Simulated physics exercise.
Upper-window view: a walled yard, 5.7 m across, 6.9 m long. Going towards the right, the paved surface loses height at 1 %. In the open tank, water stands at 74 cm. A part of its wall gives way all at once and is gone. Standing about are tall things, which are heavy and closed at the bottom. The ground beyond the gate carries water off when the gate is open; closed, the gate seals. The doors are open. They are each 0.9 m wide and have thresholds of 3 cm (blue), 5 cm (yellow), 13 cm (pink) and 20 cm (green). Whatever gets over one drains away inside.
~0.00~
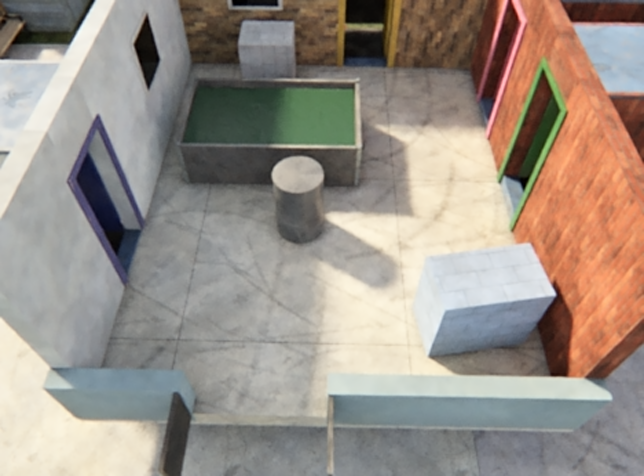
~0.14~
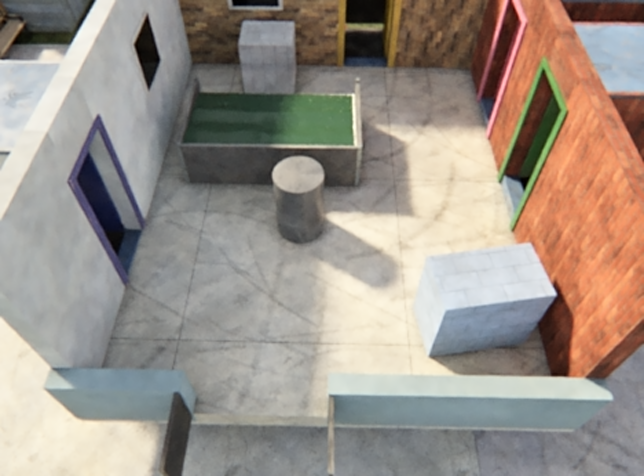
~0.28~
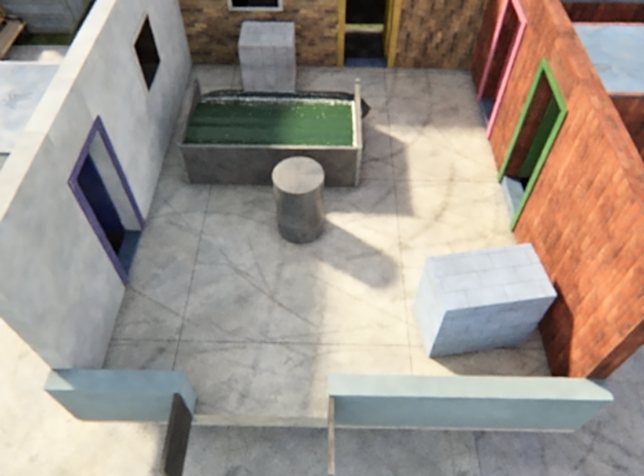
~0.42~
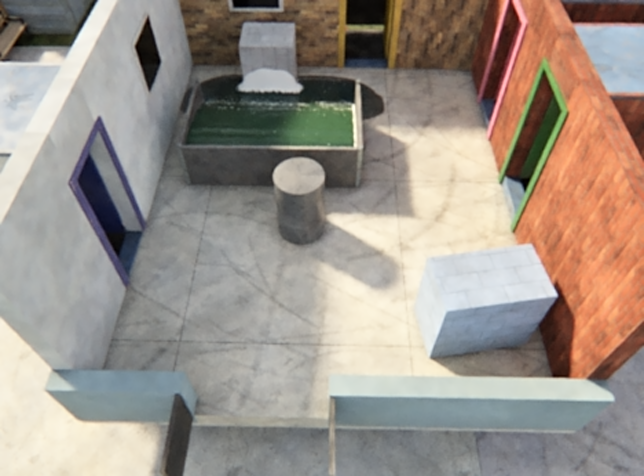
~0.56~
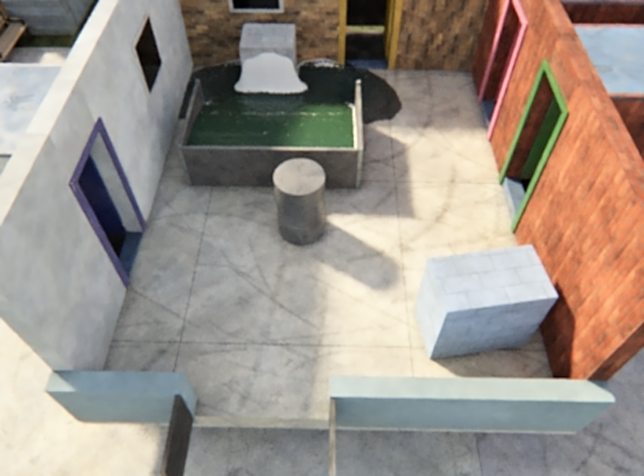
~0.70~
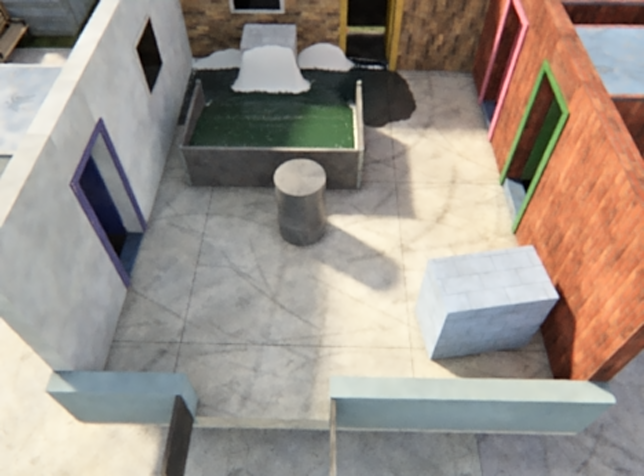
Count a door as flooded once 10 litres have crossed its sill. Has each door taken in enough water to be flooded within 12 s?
At the end, the blue door never tops the limit; the yellow door tops the limit; the pink door tops the limit; the green door never tops the limit.
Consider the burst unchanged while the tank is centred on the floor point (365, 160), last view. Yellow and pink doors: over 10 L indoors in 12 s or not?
Then: Yellow above, pink above.
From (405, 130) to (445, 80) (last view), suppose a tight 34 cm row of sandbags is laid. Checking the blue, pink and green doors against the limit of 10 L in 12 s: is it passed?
Result - blue: No, not exceeded, pink: No, not exceeded, green: No, not exceeded.
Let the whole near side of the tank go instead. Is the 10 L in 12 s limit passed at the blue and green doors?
Door blue goes beyond, door green stays within.
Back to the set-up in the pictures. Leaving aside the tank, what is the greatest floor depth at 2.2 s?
Depth: Approx. 46 cm.
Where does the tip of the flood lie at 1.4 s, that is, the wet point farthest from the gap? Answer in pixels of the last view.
Around pixel (469, 73).
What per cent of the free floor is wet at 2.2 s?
Near 30 per cent is wet.
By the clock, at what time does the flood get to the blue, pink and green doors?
The blue door is reached at 2.8 s, pink at 2.0 s, green at 2.8 s.
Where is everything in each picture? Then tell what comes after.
The open tank at (273, 115) is whole and still, 74 cm deep, in the first picture.
Water pours out on the open tank's far side and has run 1.5 m, to a hidden place; typically 9 cm deep outside, 74 cm at the open tank's back, in the second picture.
The front is at a hidden place, 1.6 m from the gap on the open tank's far side; 2.1 m2 of floor is under water; 72 cm left at the back of the open tank, in the third picture.
The front is at (184, 99), 2.0 m from the gap on the open tank's far side; 3.6 m2 of floor is under water; 64 cm left at the back of the open tank, in the fourth picture.
Water pours out on the open tank's far side and has run 2.3 m, to (191, 77); typically 11 cm deep outside, 62 cm at the open tank's back, in the fifth picture.
Water pours out on the open tank's far side and has run 2.7 m, to (389, 71); typically 12 cm deep outside, 59 cm at the open tank's back, in the sixth picture.
After 1.4 s water covers 20 % of the floor and is deepest (56 cm) near (292, 69); blue door not reached, yellow door 30 cm at the sill, 103 L in, pink door not reached, green door not reached.
After 2.2 s water covers 30 % of the floor and is deepest (46 cm) near (469, 73); blue door not reached, yellow door 24 cm at the sill, 253 L in, pink door 8 cm at the sill, 0 L in, green door not reached.
After 3.5 s water covers 55 % of the floor and is deepest (29 cm) near (434, 72); blue door 5 cm at the sill, 1 L in, yellow door 13 cm at the sill, 365 L in, pink door 17 cm at the sill, 8 L in, green door 4 cm at the sill, 0 L in.
After 7.0 s water covers 90 % of the floor and is deepest (23 cm) near (469, 73); blue door 2 cm at the sill, 5 L in, yellow door 13 cm at the sill, 511 L in, pink door 16 cm at the sill, 23 L in, green door 5 cm at the sill, 0 L in.
After 12.0 s water covers 100 % of the floor and is deepest (12 cm) near (466, 94); blue door 4 cm at the sill, 5 L in, yellow door 9 cm at the sill, 582 L in, pink door 9 cm at the sill, 27 L in, green door 6 cm at the sill, 0 L in.
